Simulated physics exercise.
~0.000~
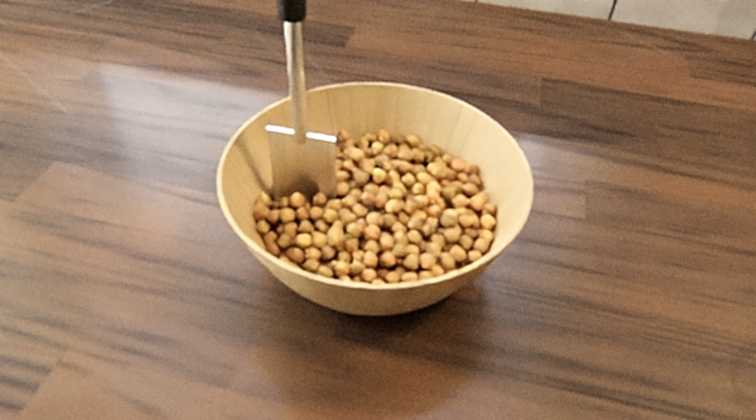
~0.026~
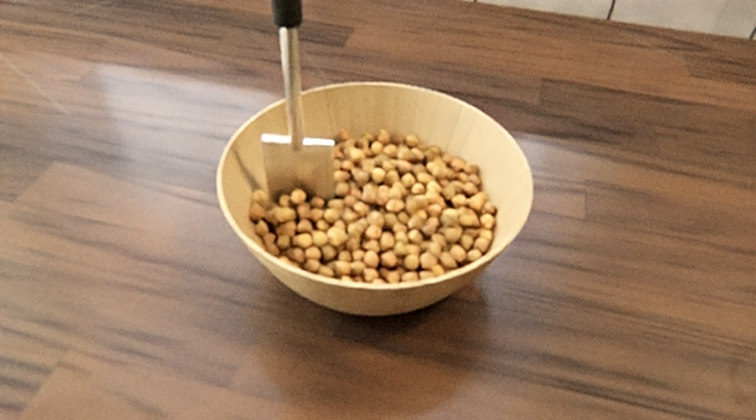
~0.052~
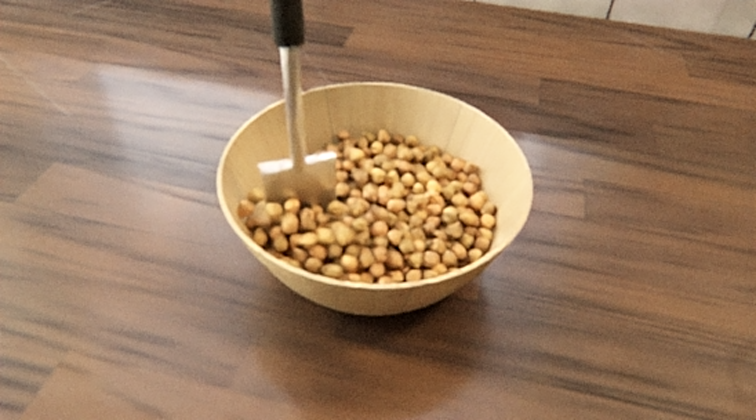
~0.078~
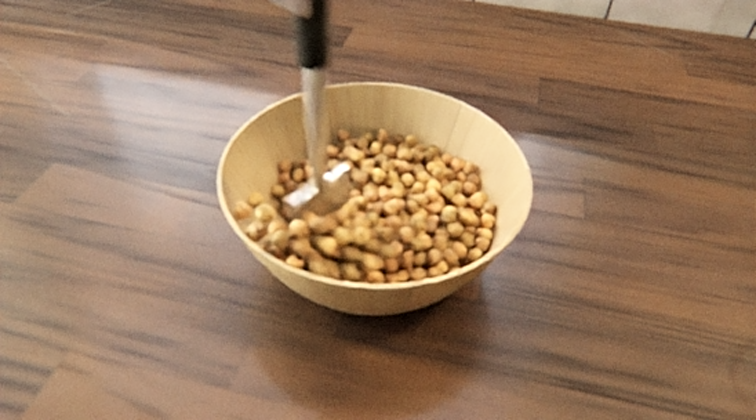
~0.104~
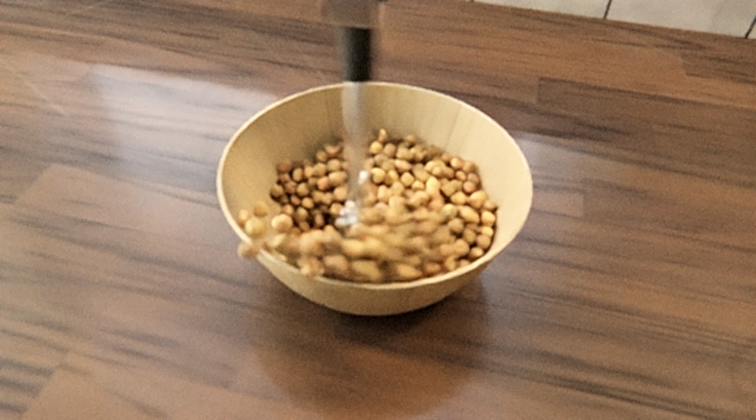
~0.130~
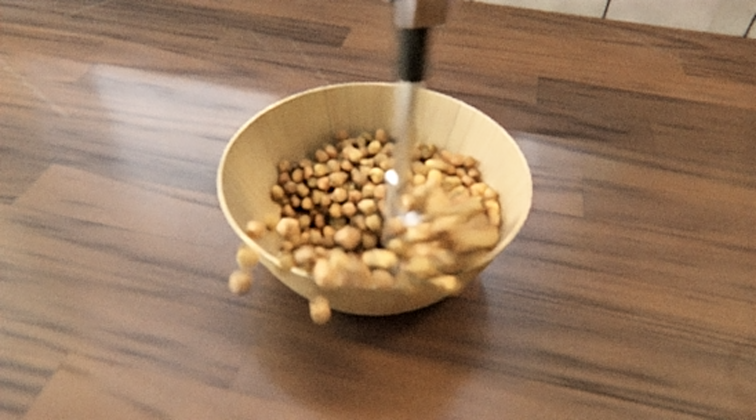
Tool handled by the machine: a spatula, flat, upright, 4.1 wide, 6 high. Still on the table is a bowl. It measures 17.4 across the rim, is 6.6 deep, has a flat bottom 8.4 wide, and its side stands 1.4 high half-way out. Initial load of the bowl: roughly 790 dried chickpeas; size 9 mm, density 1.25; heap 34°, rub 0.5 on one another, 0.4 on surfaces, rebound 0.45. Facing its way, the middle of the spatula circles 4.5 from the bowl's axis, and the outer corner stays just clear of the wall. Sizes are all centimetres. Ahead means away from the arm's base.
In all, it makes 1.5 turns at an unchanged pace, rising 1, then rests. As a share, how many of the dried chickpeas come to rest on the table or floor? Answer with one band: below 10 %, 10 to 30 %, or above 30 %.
Above 30 %.
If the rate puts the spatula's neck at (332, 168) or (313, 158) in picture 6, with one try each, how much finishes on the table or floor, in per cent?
About 20 % for one try and about 15 % for the other, in order.
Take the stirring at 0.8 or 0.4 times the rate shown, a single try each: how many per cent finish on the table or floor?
Estimates in order: Near 30 % and near 10 %.
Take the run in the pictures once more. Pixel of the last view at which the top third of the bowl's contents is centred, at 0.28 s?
Look near (355, 126) for its middle.
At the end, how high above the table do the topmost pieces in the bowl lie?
I'd guess close to 6.0 centimetres.
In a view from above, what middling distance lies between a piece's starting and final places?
I'd put it at roughly 10 centimetres.
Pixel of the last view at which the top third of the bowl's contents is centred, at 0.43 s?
I'd point to about (347, 258).
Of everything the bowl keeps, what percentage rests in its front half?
Close to 45 in a hundred.
By 0.28 s, 279° round, highest piece 15 above the table; 626 in the bowl, 21 on the table or floor, 139 in flight or on the tool.
By 0.43 s, 78° round, highest piece 10 above the table; 521 in the bowl, 177 on the table or floor, 88 in flight or on the tool.
By 0.70 s, 180° round, highest piece 6 above the table; 476 in the bowl, 308 on the table or floor, 2 in flight or on the tool.
By 1.40 s, 180° round, highest piece 6 above the table; 476 in the bowl, 310 on the table or floor.
Final count, 476 in the bowl, 310 on the table or floor. That is 39 % on the table or floor.
